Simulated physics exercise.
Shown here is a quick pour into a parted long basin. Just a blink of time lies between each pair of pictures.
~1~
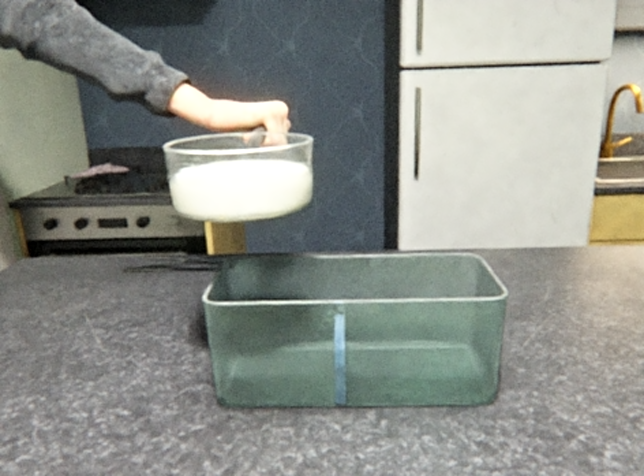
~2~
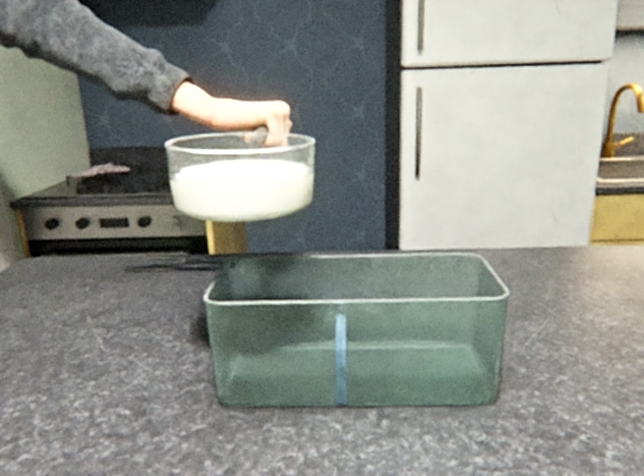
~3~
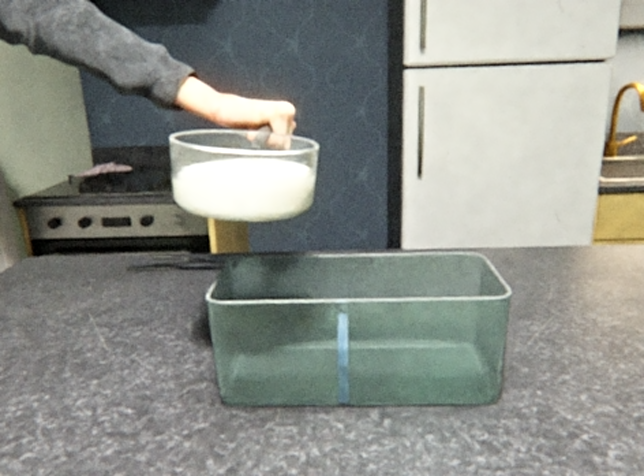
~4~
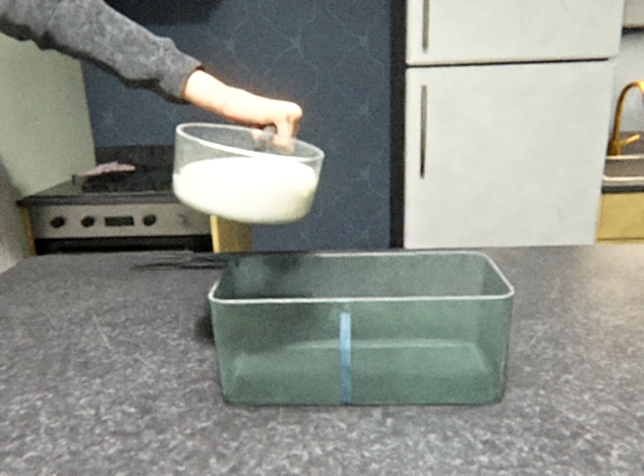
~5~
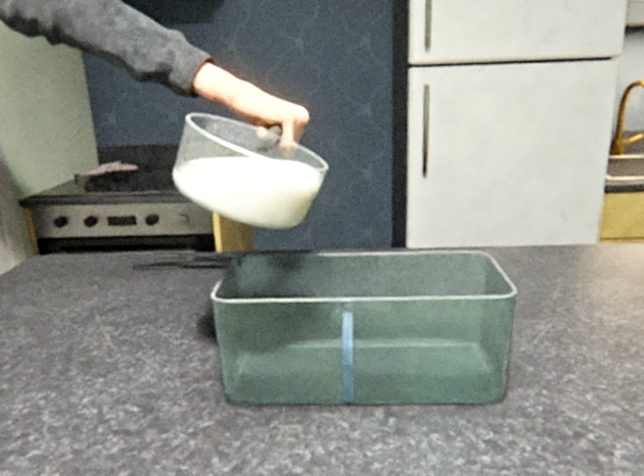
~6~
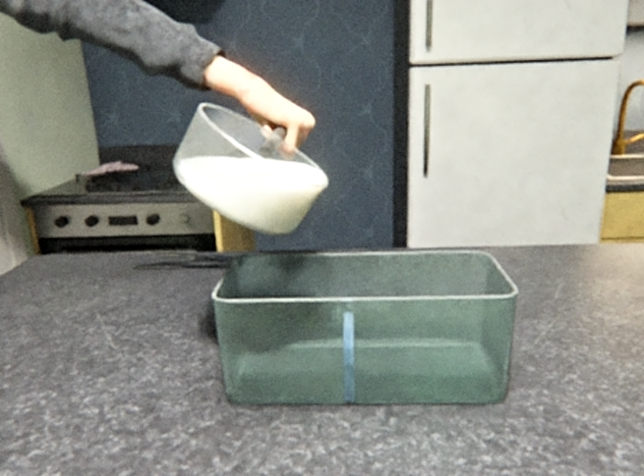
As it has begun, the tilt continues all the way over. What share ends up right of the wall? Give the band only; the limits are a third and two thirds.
From a third to two thirds.
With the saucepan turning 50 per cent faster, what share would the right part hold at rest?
I'd say close to 50 %.
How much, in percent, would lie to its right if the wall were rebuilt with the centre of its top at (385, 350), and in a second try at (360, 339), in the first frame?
About 15 per cent on the first try, and 30 per cent on the second.
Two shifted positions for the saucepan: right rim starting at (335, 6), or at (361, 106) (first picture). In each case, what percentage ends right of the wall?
About 85 % the first time, about 90 % the second.
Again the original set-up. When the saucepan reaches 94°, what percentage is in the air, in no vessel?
Estimate: Some 35 per cent.
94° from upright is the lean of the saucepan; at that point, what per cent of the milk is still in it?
About 25 % remains.
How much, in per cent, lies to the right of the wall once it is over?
Roughly 60 %.
A moment on, the saucepan is tipped on its side and 25 per cent is still to pour, 4 is left of the wall and 36 right of it.
Next, the saucepan is tipped right over and 6 per cent is still to pour, 30 is left of the wall and 59 right of it.
Then the saucepan is tipped right over and 0 per cent is still to pour, 40 is left of the wall and 58 right of it.
Later the saucepan is tipped right over and 0 per cent is still to pour, 41 is left of the wall and 59 right of it.
At rest 41 per cent lies left of the wall, 59 right of it and 1 outside.
